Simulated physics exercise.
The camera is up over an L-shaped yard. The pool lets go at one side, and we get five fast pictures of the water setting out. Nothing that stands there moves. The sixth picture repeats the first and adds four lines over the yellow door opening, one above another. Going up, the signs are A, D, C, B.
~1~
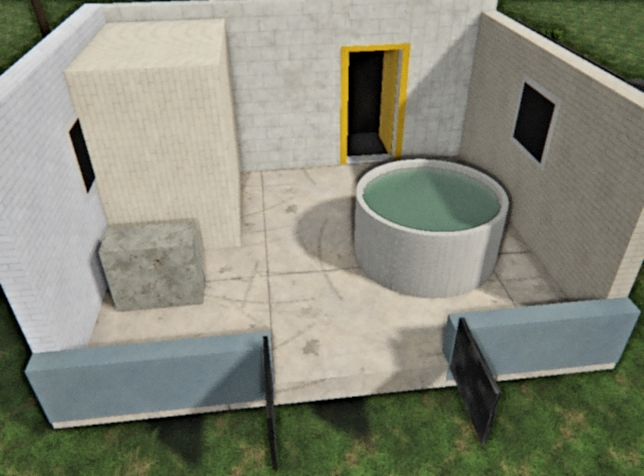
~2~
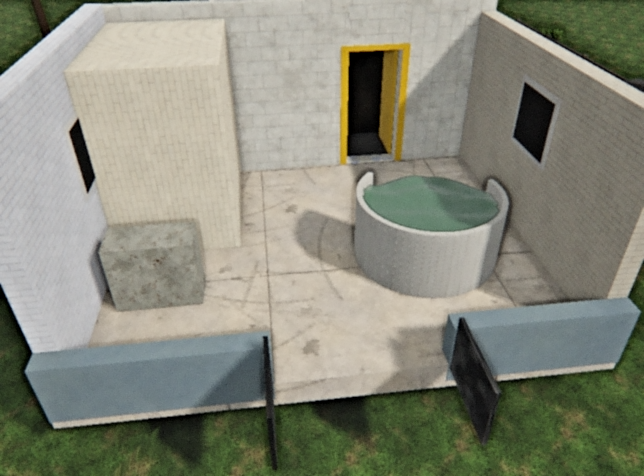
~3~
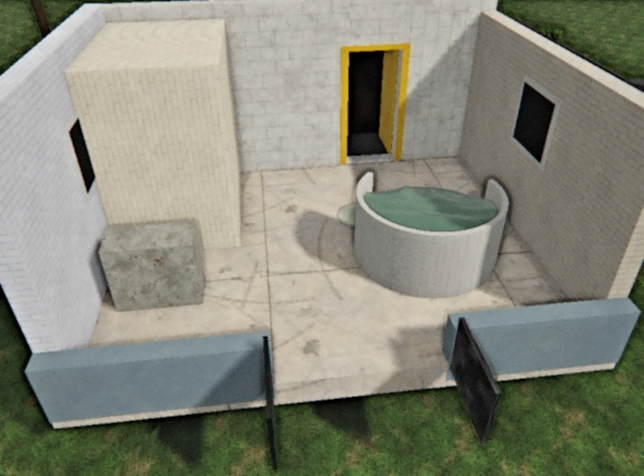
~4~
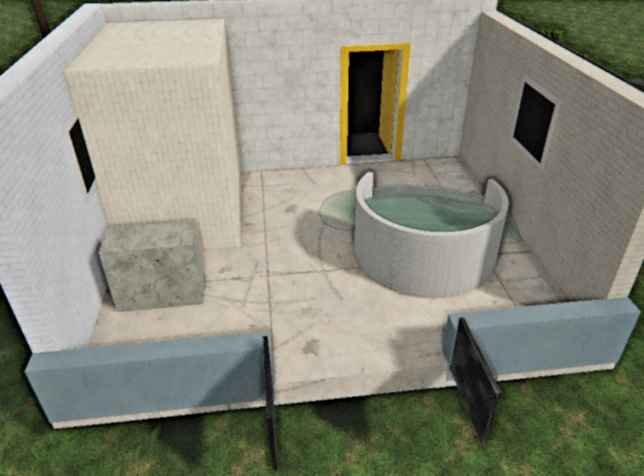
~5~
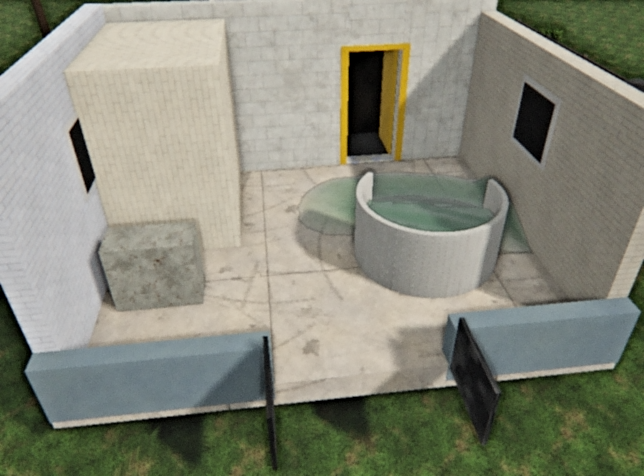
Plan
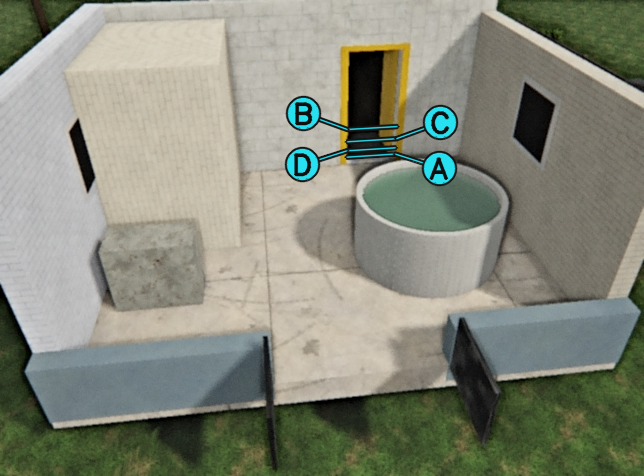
The footage shows a walled yard with a round pool near a yellow doorway, seen from above; the back part of the pool's wall disappears, and greenish water spreads out across the pale paving behind and beside it.
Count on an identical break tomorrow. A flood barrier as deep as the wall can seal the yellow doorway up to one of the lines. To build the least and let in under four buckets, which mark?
Mark C just does it.
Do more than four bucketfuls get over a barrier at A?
Yes.
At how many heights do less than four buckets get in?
Two.
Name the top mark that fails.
That would be D.
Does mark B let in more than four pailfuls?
No.
In cyan, A at (371, 155); B at (372, 128); C at (371, 140); D at (371, 149); from the bottom up A, D, C, B.
If A is chosen, dozens of bucketfuls pour in.
If B is chosen, nothing gets over.
If C is chosen, a splash gets over, under a bucket.
If D is chosen, about 11 bucketfuls get in.
